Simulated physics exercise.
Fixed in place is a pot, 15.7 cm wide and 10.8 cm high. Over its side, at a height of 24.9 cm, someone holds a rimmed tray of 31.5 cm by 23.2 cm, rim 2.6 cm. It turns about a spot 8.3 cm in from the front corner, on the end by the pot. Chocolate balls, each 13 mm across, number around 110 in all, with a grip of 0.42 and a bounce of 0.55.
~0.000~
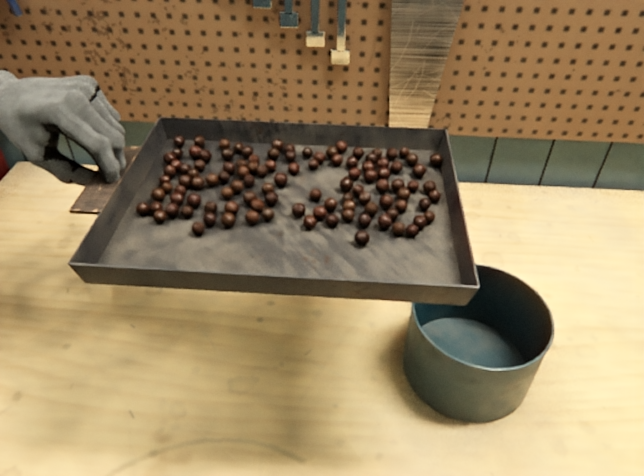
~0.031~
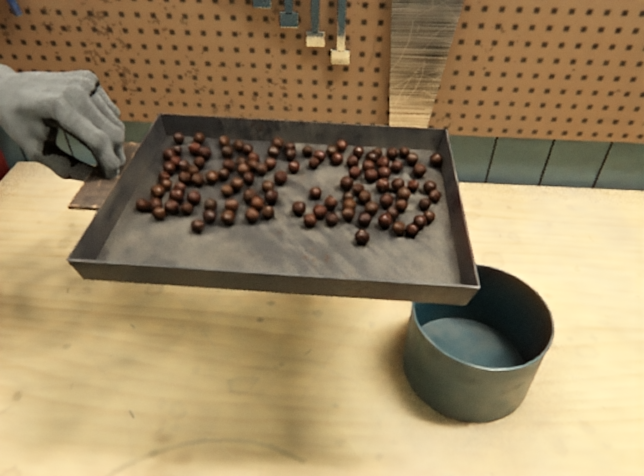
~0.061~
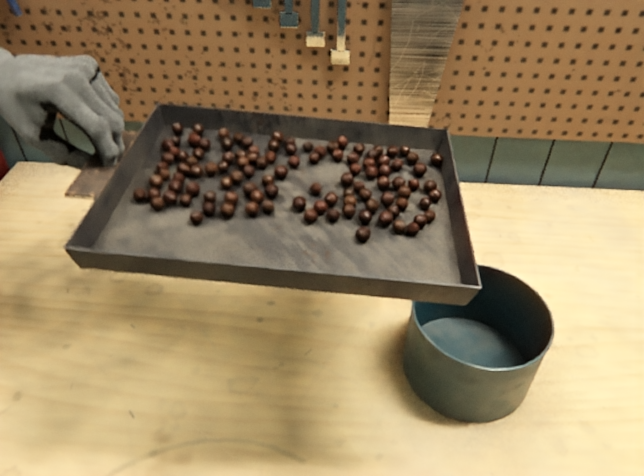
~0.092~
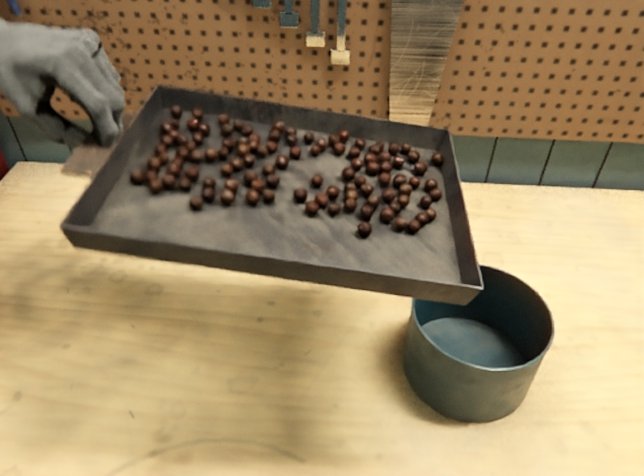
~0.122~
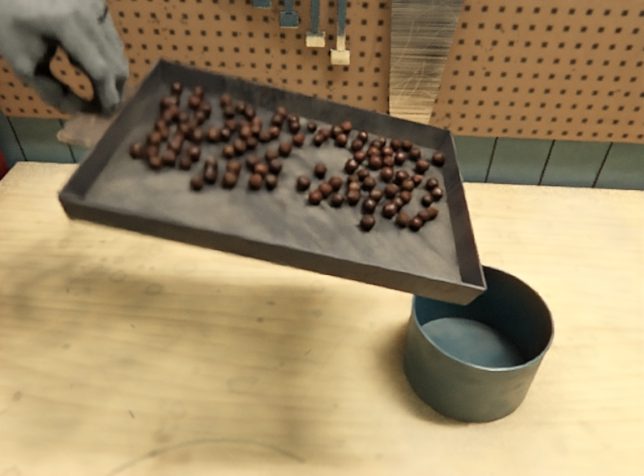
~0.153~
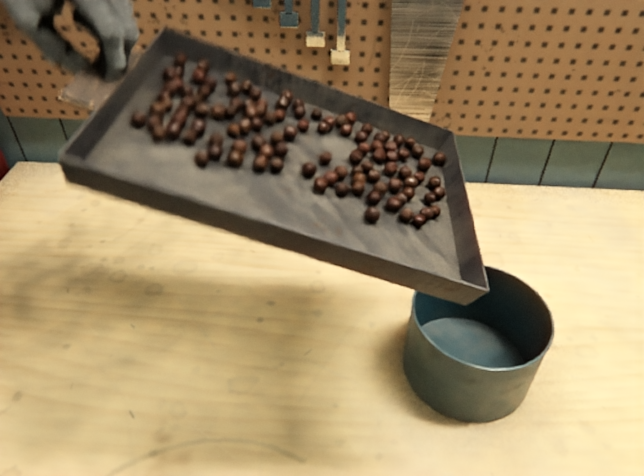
A rimmed dark tray scattered with brown balls starts out level, then tilts with increasing steepness as a gloved hand raises its left end, its lower right front corner beside a round pot on a wooden bench.
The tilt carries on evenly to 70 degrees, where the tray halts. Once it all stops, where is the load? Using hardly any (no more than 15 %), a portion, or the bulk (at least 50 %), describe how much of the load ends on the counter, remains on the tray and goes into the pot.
Counter: A portion, tray: A portion, pot: A portion.
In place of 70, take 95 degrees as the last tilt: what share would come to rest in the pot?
Then about 45 per cent.
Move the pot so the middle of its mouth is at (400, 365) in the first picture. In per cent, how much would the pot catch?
Estimate: ~ 0 %.
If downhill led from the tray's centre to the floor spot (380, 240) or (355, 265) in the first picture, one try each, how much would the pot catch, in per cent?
I'd put it at roughly 5 per cent for the first tilt and roughly 0 per cent for the second.
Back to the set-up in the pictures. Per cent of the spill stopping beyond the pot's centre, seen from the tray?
That comes to roughly 100 percent.
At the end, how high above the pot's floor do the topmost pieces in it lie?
About 1.5 centimetres.
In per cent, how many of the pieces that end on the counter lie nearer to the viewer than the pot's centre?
40 %.
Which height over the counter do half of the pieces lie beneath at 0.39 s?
The halfway mark is near 36 cm.
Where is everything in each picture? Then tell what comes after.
Tray tilt 0 degrees, front corners at (76, 260) and (472, 282); middle of the pieces at (281, 179); pot at (482, 311), in the first picture.
Tray tilt 1 degrees, front corners at (75, 256) and (473, 282); middle of the pieces at (281, 178), in the second picture.
Tray tilt 3 degrees, front corners at (72, 244) and (474, 282), lowest corner right front; middle of the pieces at (281, 172), in the third picture.
Tray tilt 7 degrees, front corners at (68, 223) and (476, 283), lowest corner right front; middle of the pieces at (282, 162), in the fourth picture.
Tray tilt 13 degrees, front corners at (66, 192) and (479, 283), lowest corner right front; middle of the pieces at (285, 149), in the fifth picture.
Tray tilt 19 degrees, front corners at (68, 154) and (483, 284), lowest corner right front; middle of the pieces at (290, 133); pot at (482, 311). Its pace works out near 205 degrees a second, in the sixth picture.
Then, at 0.29 s, tilt 47 degrees; the tray holds 100 %, the pot 0 %.
Then, at 0.39 s, tilt 65 degrees; the tray holds 100 %, the pot 0 %.
After 0.61 s, tilt 70 degrees; the tray holds 40 %, the pot 15 %.
By 1.9 s all is still; counter 40 %, tray 35 %, pot 25 %.
